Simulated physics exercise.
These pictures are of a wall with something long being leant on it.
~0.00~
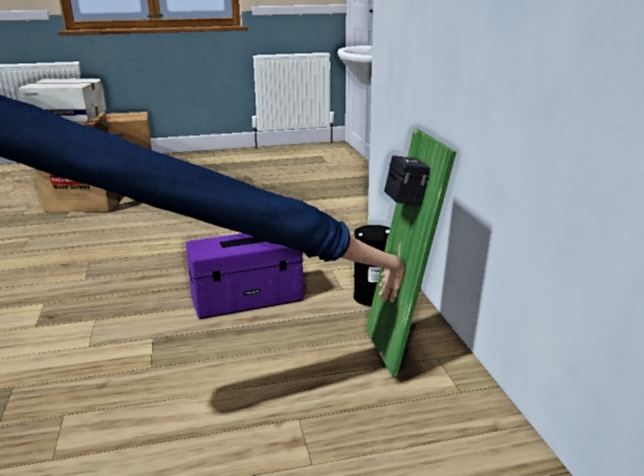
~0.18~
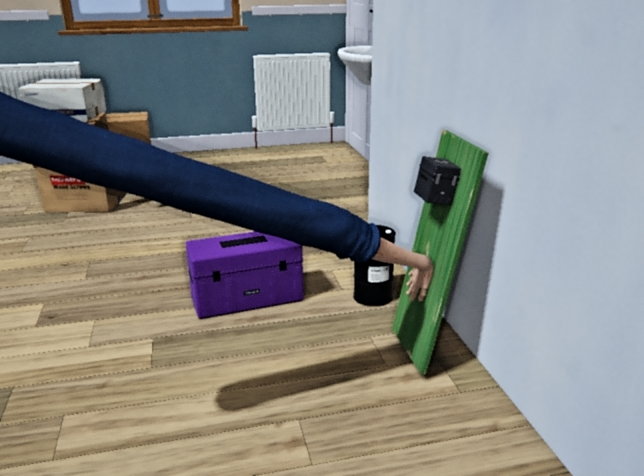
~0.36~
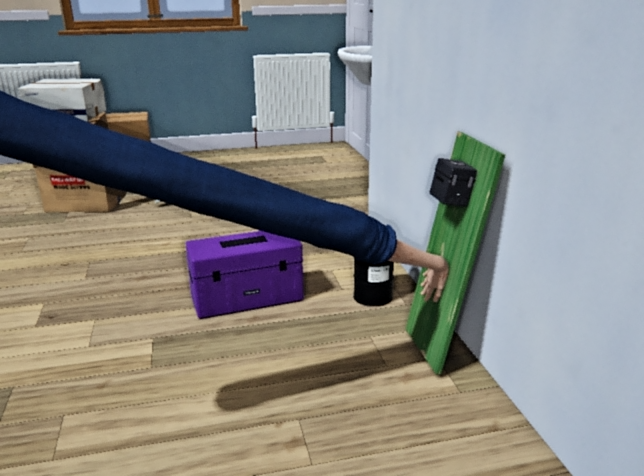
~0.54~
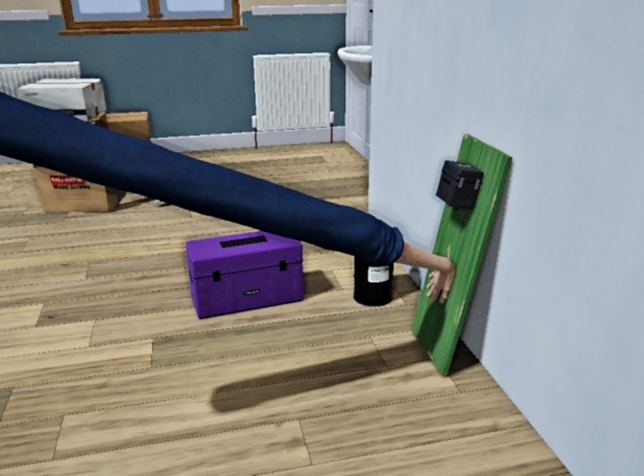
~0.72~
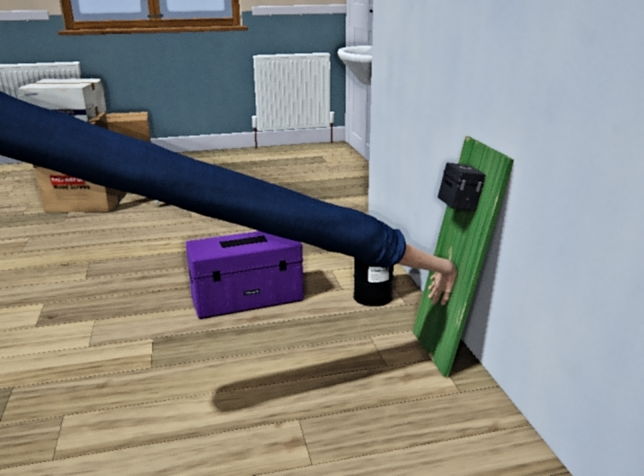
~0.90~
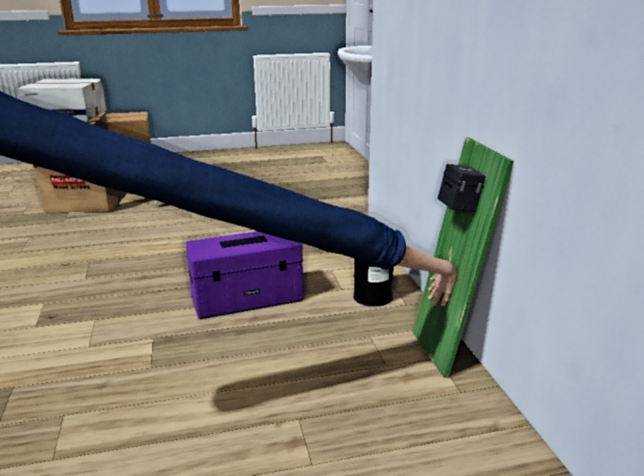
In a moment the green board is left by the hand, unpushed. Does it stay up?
I expect it to stay steady.
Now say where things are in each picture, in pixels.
The first frame shows not yet at the wall; green board (405, 253); purple toolbox (246, 271).
The second frame shows not yet at the wall; green board (434, 253); purple toolbox (246, 271).
The third frame shows not yet at the wall; green board (449, 253); purple toolbox (246, 271).
The fourth frame shows not yet at the wall; green board (455, 255); purple toolbox (246, 271).
The fifth frame shows propped up under the hand; green board (457, 257); purple toolbox (246, 271).
The sixth frame shows propped up under the hand; green board (457, 258); purple toolbox (246, 271).
By 1.10 s, all is still.
By 1.40 s, green board resting near (457, 259).
When it is over (2.2 s), all 3 as before. End places, in pixels of the last picture, green board near (457, 259). The board holds.
